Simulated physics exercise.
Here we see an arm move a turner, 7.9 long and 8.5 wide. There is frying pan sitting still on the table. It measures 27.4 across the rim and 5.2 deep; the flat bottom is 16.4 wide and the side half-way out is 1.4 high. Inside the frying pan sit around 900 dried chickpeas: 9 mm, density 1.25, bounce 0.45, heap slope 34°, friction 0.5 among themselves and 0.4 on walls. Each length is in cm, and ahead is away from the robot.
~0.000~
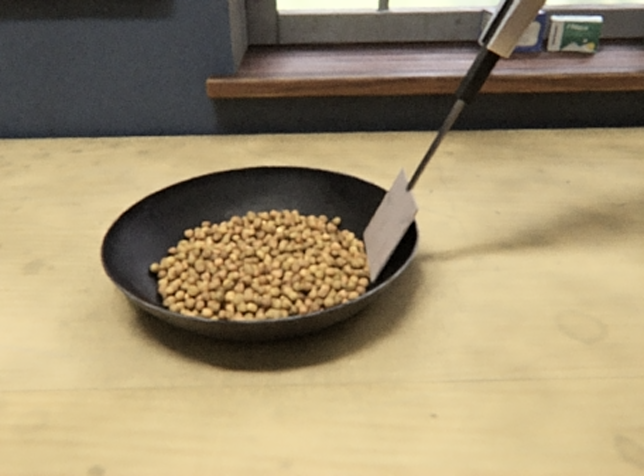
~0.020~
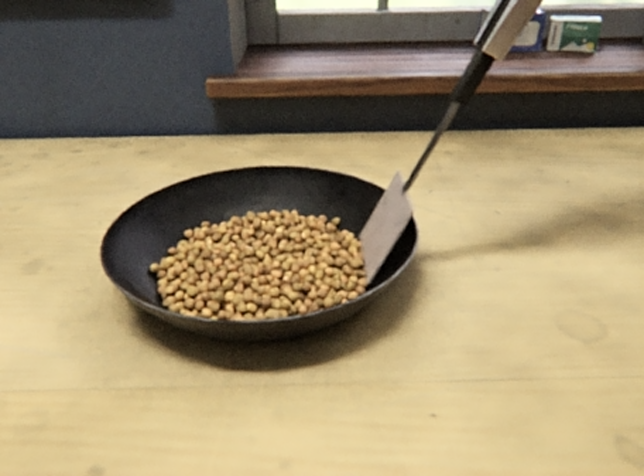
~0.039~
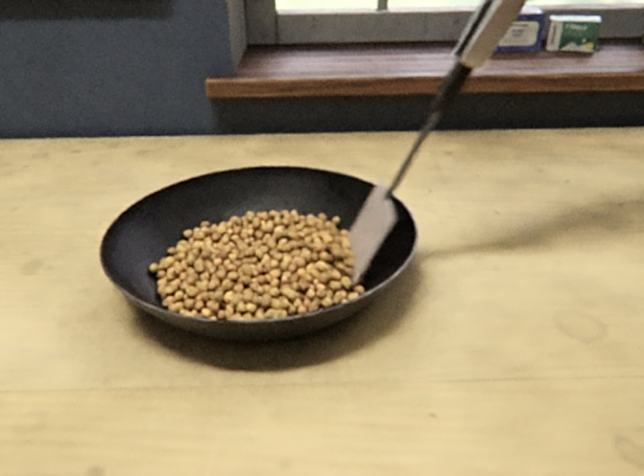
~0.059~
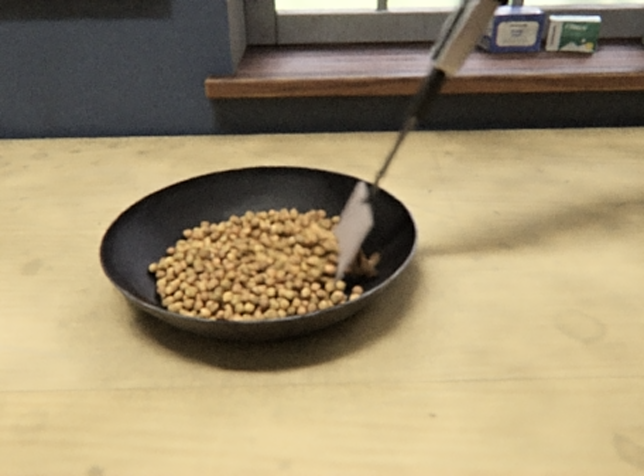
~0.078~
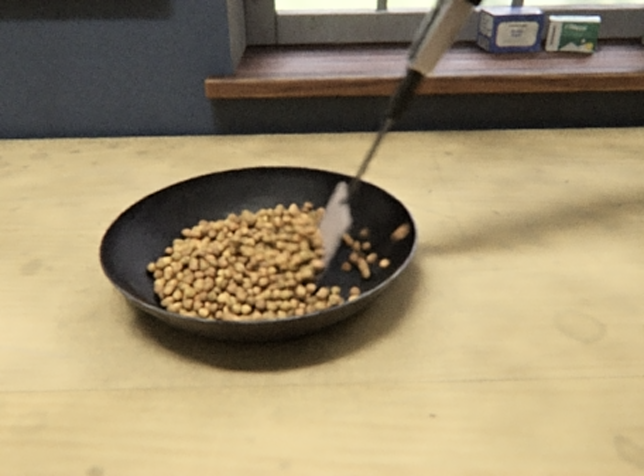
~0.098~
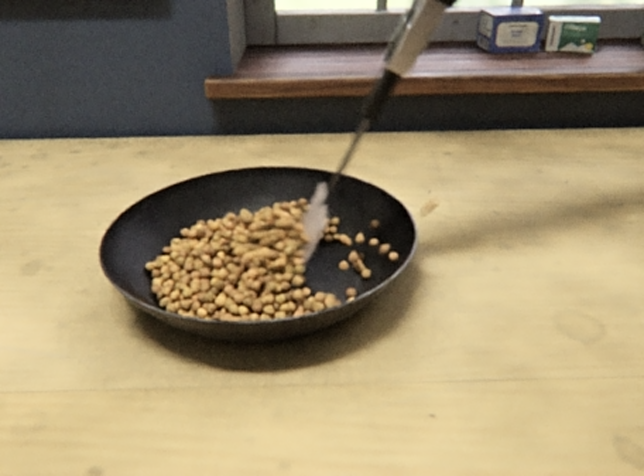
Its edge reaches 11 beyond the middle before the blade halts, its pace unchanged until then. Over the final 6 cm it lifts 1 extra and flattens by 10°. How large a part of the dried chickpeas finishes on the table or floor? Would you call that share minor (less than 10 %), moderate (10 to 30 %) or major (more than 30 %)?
I would call it major.
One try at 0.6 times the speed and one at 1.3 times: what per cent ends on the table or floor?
I'd say near 30 and then near 40 per cent.
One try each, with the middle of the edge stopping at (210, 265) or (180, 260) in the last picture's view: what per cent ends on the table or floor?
Close to 0 and close to 10 per cent, respectively.
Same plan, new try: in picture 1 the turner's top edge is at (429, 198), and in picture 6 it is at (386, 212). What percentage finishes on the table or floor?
Roughly 20 %.
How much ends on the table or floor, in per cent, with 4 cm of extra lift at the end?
Result: Approx. 30 %.
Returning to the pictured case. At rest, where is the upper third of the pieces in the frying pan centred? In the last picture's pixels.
(227, 251).
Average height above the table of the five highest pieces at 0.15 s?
Estimated height above table: Approx. 8 cm.
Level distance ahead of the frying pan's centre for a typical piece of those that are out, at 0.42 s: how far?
22 cm.
By 0.15 s, sloping 64°, highest piece 13 above the table; 894 in the frying pan, 1 on the blade or in flight.
By 0.19 s, sloping 61°, highest piece 15 above the table; 894 in the frying pan, 1 on the blade or in flight.
By 0.42 s, sloping 54°, highest piece 16 above the table; 557 in the frying pan, 93 on the table or floor, 245 on the blade or in flight.
By 1.47 s, sloping 54°, highest piece 3 above the table; 556 in the frying pan, 339 on the table or floor.
Final count, 556 in the frying pan, 339 on the table or floor. That is 38 % on the table or floor.
